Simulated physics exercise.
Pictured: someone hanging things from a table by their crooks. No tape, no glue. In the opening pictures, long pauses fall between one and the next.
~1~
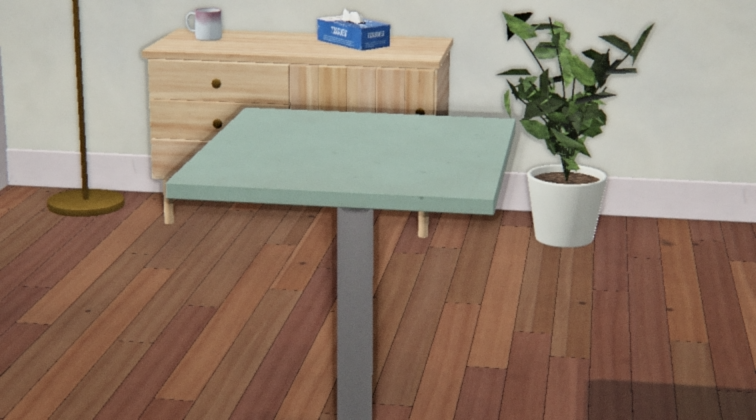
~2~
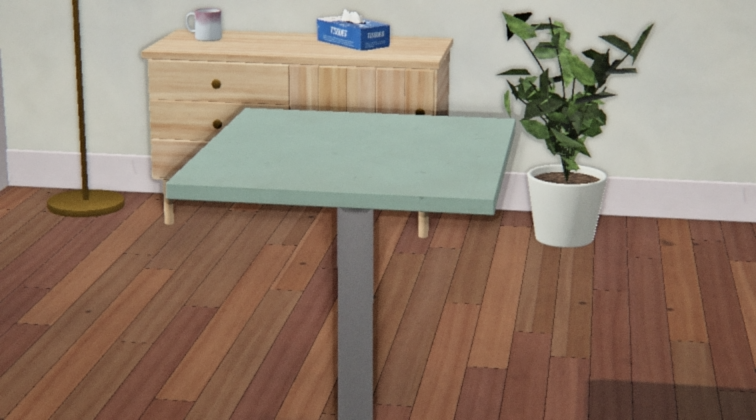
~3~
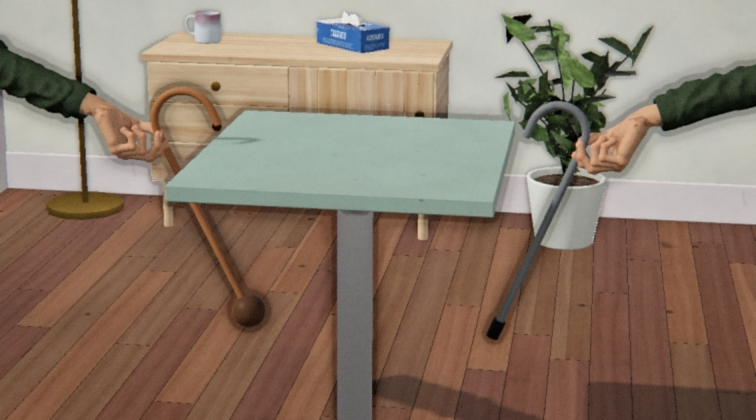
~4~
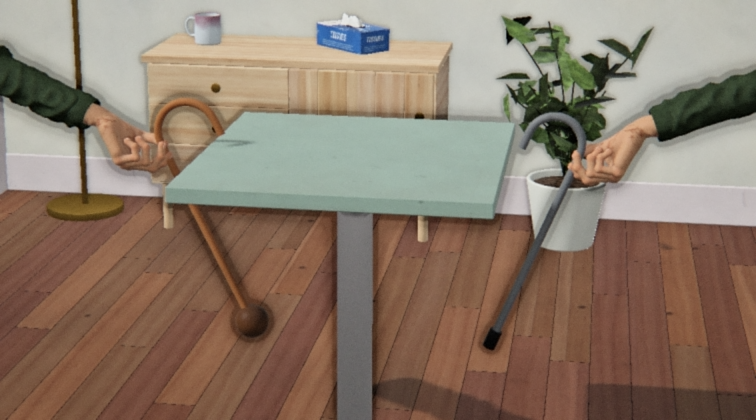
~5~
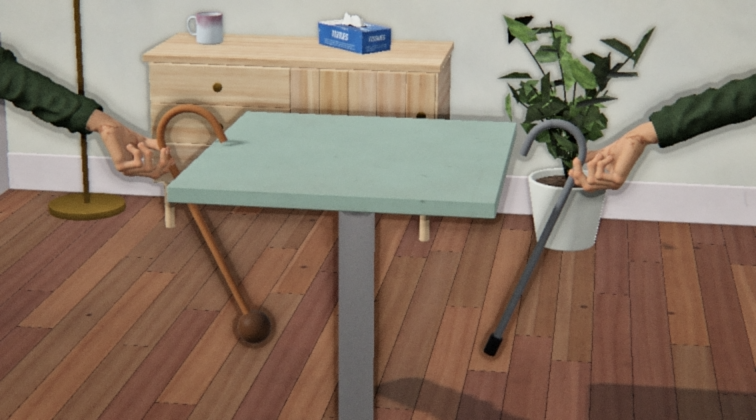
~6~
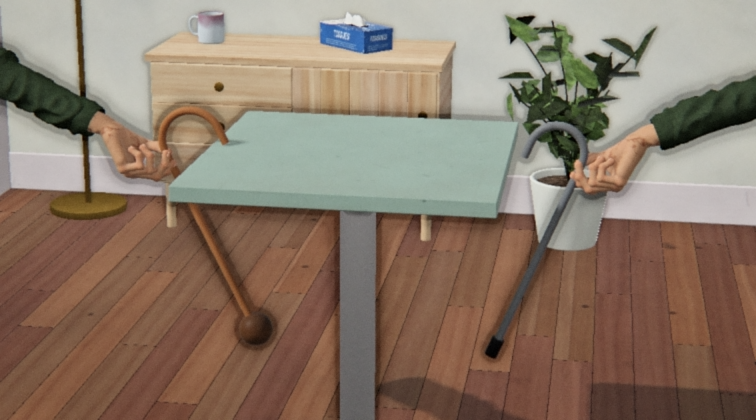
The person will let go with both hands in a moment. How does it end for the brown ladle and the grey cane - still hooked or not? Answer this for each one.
It ends with the brown ladle still hooked, the grey cane no longer hooked.
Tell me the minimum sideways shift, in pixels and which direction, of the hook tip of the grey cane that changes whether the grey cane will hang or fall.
The flip comes at close to 16 pixels toward the left.
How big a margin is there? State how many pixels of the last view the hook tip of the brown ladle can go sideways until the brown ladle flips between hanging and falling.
Going left, a shift of 16 pixels.
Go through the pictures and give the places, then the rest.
Table (356, 155), in the first picture.
Table (356, 156), in the second picture.
Still on the way; brown ladle (221, 206); table (355, 158), in the third picture.
Still on the way; grey cane (516, 229); table (355, 160), in the fourth picture.
Still on the way; brown ladle (227, 223); table (357, 159), in the fifth picture.
In place, still held; brown ladle (228, 225); grey cane (518, 237); table (358, 159), in the sixth picture.
Then, 0.30 s on from there, brown ladle at rest near (227, 225); grey cane on its way down near (512, 396).
Then, 0.48 s on from there, brown ladle at rest near (226, 225); grey cane on its way down.
In the end, the brown ladle hangs from the table, near (228, 225); the grey cane slips off.
